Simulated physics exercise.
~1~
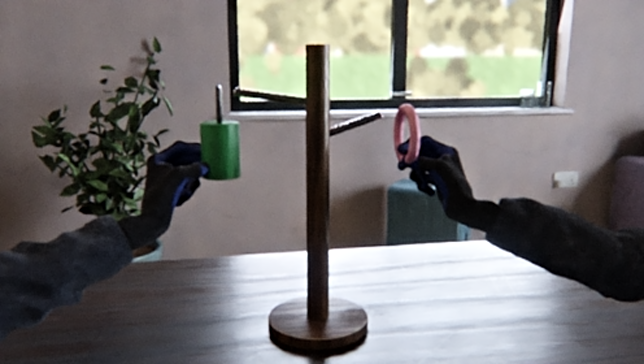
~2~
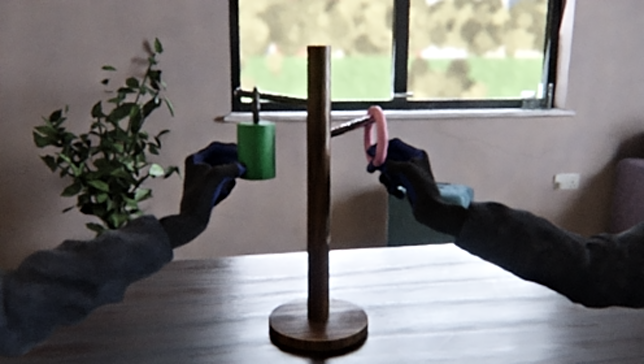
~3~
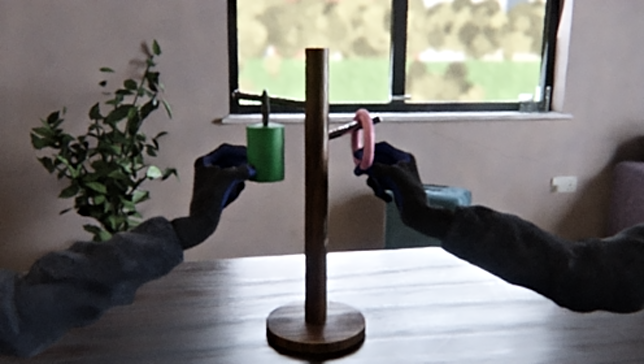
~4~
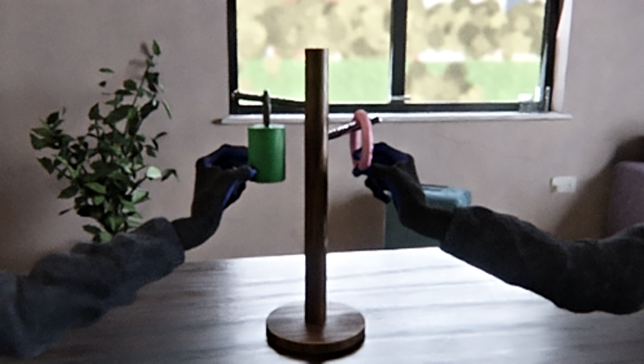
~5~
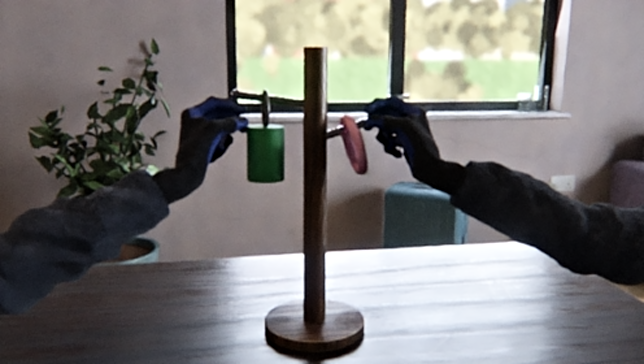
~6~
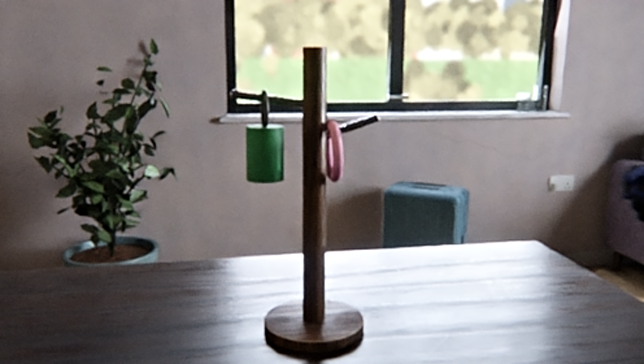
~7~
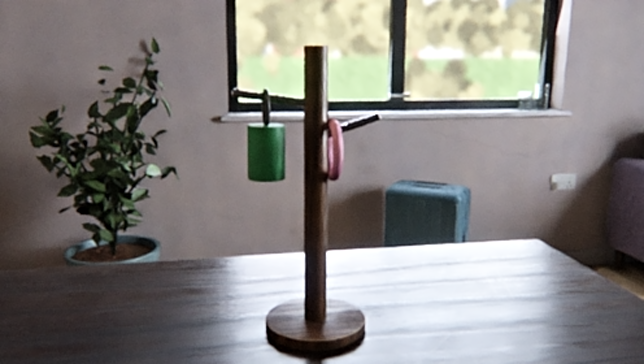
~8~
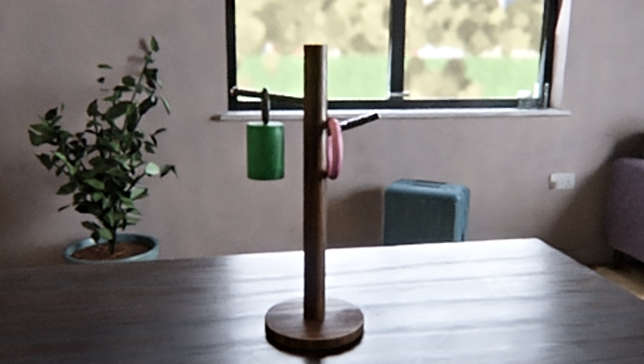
Two gloved hands hooking a green lantern and a pink ring onto a wooden peg stand, then withdrawing, leaving both hanging.
